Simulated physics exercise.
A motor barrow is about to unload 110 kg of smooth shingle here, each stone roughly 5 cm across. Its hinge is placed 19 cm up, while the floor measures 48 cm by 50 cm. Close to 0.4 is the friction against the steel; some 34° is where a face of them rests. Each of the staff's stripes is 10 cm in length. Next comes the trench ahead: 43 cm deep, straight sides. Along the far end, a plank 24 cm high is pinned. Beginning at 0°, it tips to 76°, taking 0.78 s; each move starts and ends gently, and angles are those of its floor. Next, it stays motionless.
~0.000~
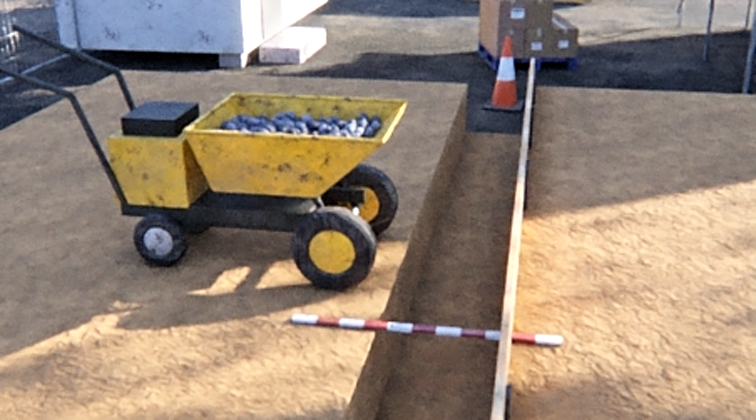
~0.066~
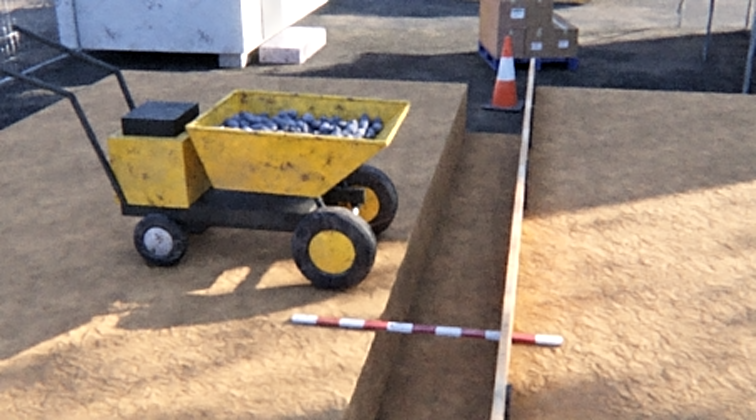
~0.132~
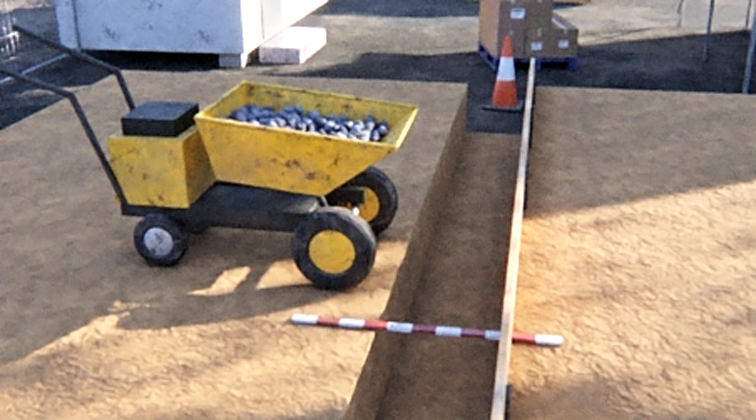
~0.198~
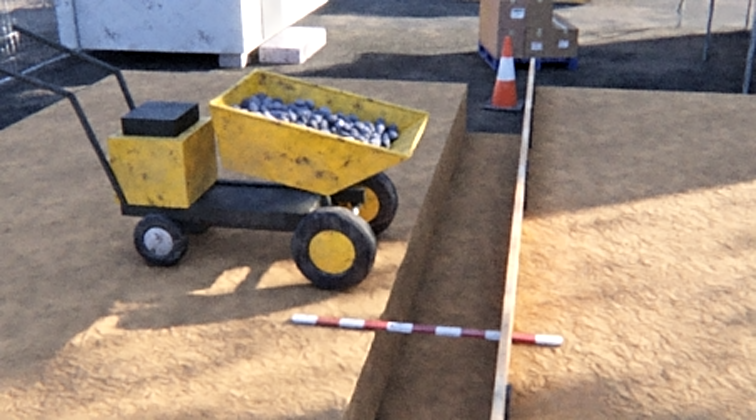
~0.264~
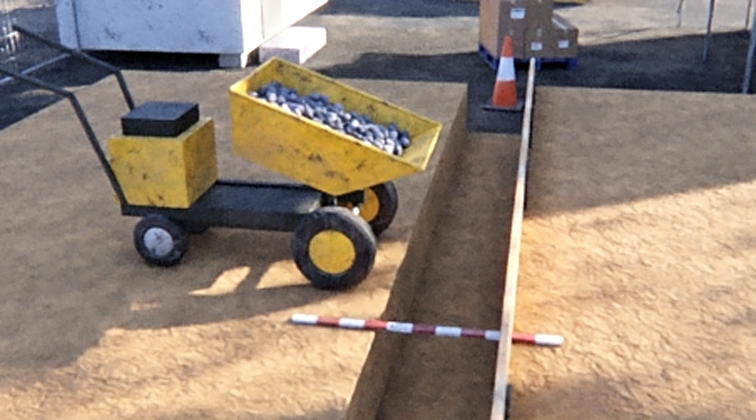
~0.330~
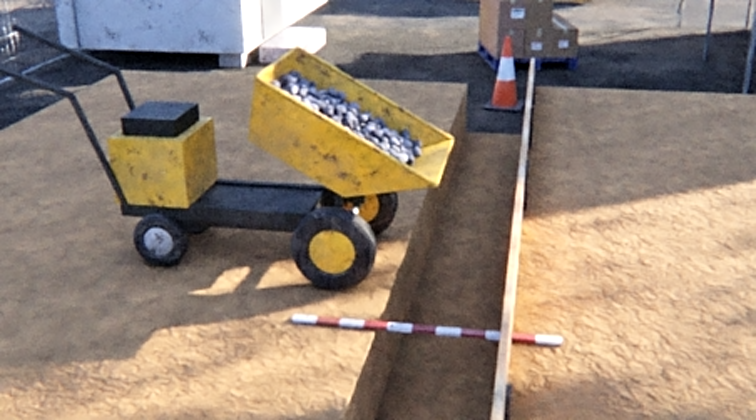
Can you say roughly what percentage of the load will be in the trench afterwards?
Roughly 98 per cent, I would say.
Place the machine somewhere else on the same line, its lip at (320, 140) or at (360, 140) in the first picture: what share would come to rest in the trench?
The first gives about 100 percent and the second about 100 percent.
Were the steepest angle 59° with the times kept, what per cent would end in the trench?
The trench would hold about 85% of it.
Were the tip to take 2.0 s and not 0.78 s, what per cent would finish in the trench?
Around 100 per cent would end in the trench.
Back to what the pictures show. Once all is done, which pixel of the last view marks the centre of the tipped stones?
Centre estimate: Around (468, 340).
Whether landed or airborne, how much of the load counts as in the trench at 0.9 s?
Some 45 per cent of the load by that point.
After 0.6 s the floor is at 64°; 100 % in the skip; the foremost stones are at (461, 233).
After 0.9 s the floor is at 76°; 54 % in the skip, 46 % in the trench; the foremost stones are at (516, 230).
After 1.2 s the floor is at 76°; 2 % in the skip, 96 % in the trench, 2 % past the trench; the foremost stones are at (621, 278).
After 3.2 s the floor is at 76°; 0 % in the skip, 98 % in the trench, 2 % past the trench; the foremost stones are at (686, 281).
